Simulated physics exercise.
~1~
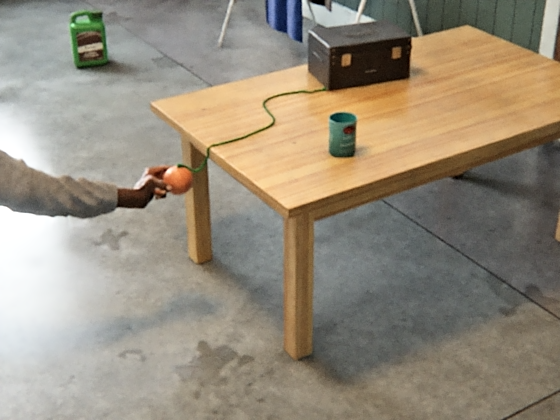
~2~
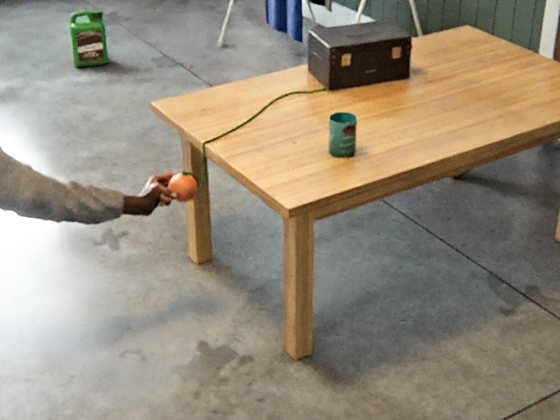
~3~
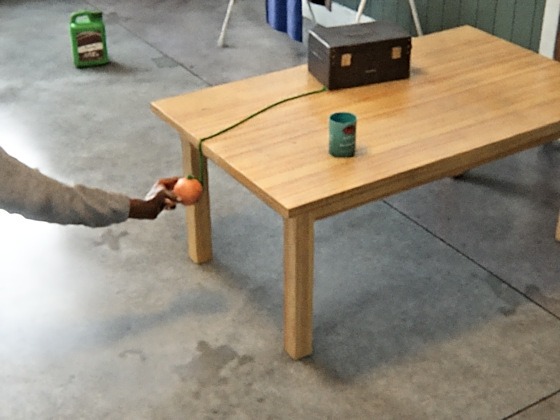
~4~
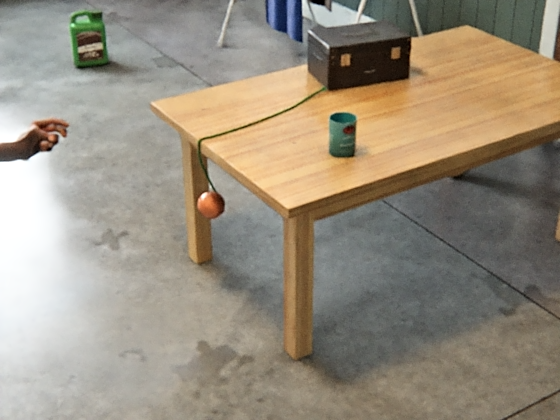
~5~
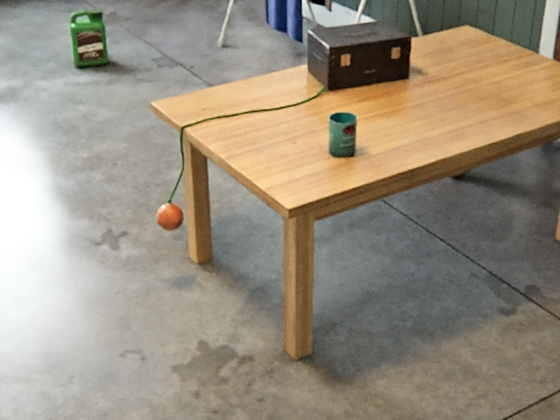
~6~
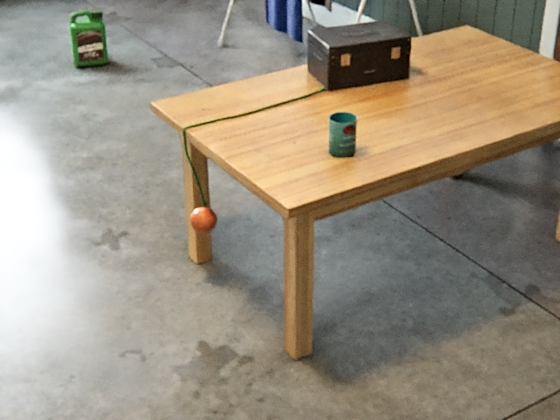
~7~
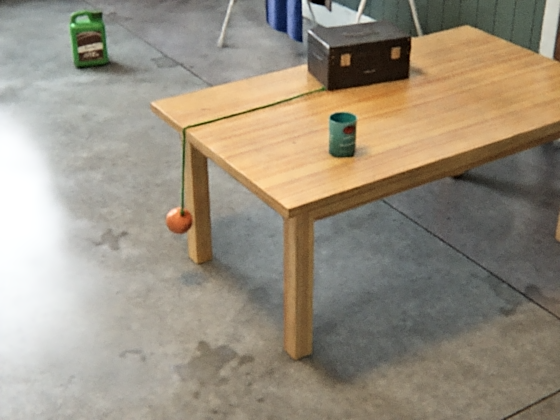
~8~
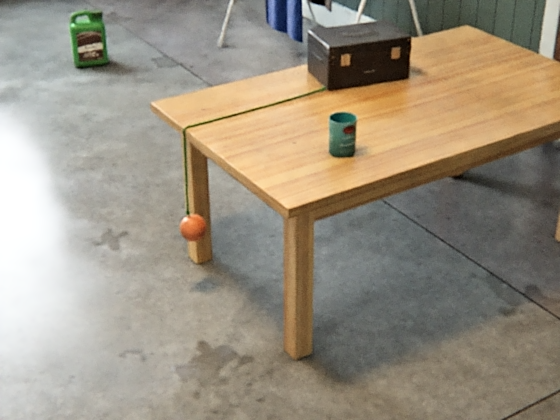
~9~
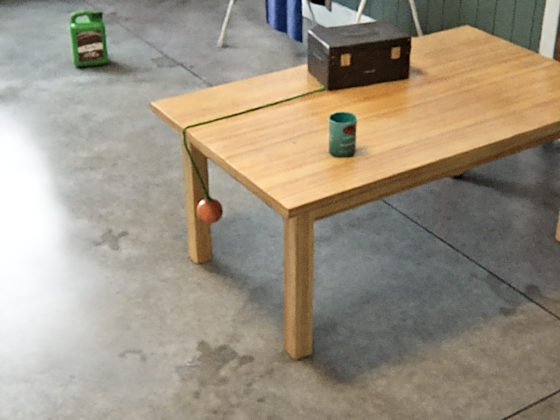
An orange on a green string leaves a hand and swings below the table edge.
